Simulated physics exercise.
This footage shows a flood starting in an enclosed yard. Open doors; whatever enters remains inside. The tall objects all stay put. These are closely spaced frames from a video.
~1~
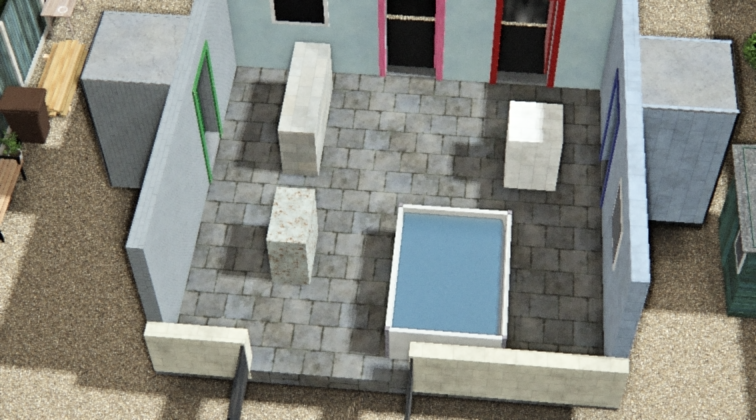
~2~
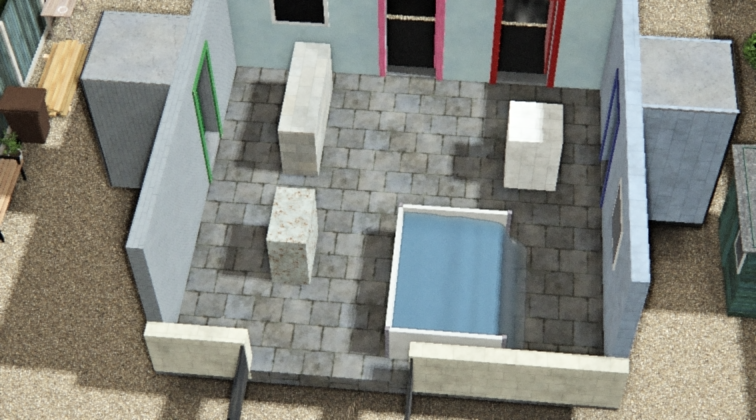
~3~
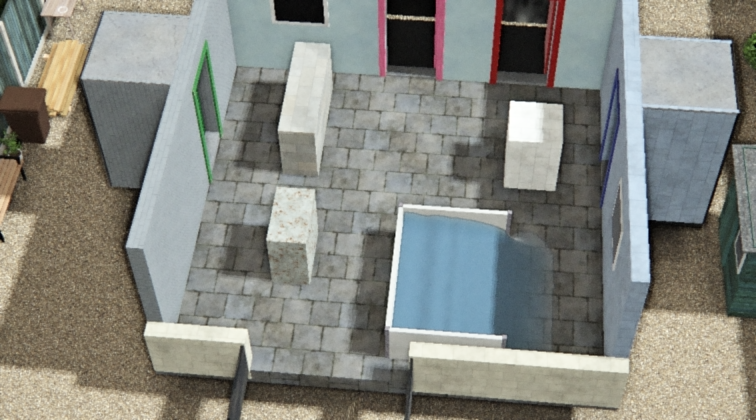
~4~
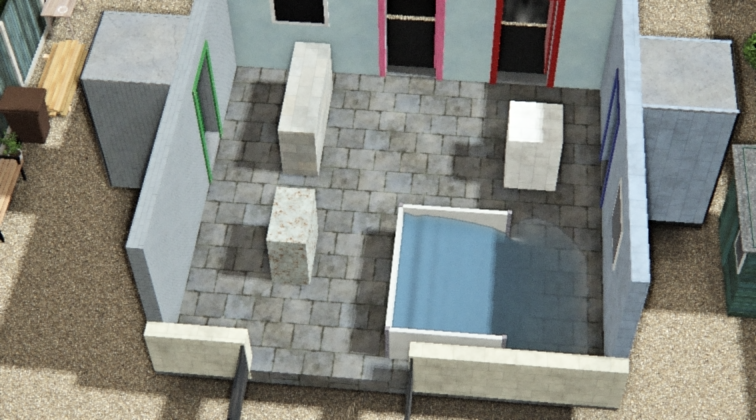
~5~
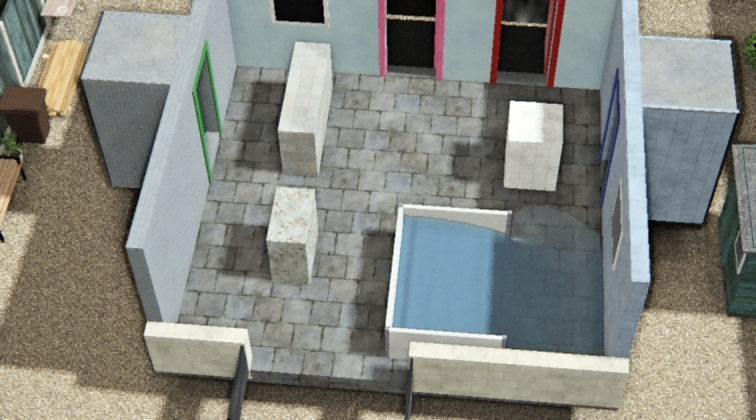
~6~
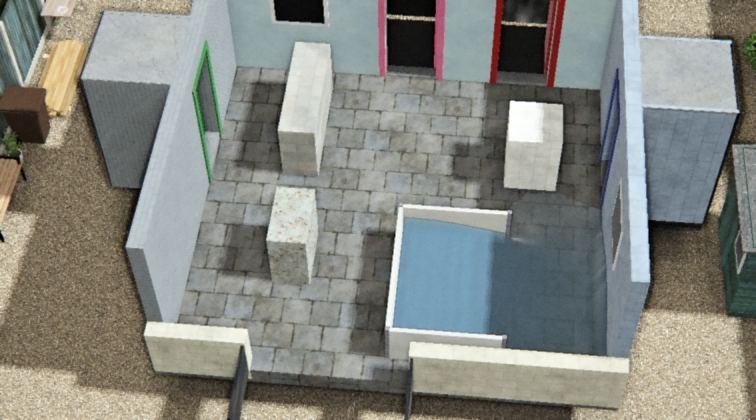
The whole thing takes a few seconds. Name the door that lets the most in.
Blue.
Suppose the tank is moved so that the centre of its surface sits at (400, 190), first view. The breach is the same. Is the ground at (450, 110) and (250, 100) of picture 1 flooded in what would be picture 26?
Point one soaked, point two left dry.
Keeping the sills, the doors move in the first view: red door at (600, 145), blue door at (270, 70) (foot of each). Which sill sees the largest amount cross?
My bet is the red one.
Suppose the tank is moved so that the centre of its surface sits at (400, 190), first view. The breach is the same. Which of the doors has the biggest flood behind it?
My pick is the one in blue.
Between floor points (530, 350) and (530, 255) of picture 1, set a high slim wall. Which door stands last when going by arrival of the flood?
I'd go with the green one.
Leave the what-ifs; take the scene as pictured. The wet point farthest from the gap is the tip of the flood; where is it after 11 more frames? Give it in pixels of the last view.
Roughly at (597, 91).
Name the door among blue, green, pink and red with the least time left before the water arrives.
Answer: The blue-painted one.
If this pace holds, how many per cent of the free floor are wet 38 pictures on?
I reckon 75 per cent or so.
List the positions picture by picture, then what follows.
In the first picture, the tank at (450, 272) is whole and still.
In the second picture, the front is at a hidden place, out from the gap at (503, 293).
In the third picture, water pours out at (503, 294) and has run to a hidden place.
In the fourth picture, water pours out at (502, 295) and has run to a hidden place.
In the fifth picture, the front is at a hidden place, out from the gap at (502, 295).
In the sixth picture, the front is at (599, 214), out from the gap at (502, 295).
A moment on, water covers 20 % of the floor; pink door not reached, green door not reached, red door not reached, blue door wet at the sill, nothing in.
Next, water covers 25 % of the floor; pink door not reached, green door not reached, red door not reached, blue door a trickle in.
Then, water covers 45 % of the floor; pink door wet at the sill, nothing in, green door not reached, red door some in, blue door some in.
Later, water covers 75 % of the floor; pink door wet at the sill, nothing in, green door not reached, red door some in, blue door a lot in.
In the end, water covers 95 % of the floor; pink door a trickle in, green door wet at the sill, nothing in, red door some in, blue door a lot in; the blue door has let in the most.
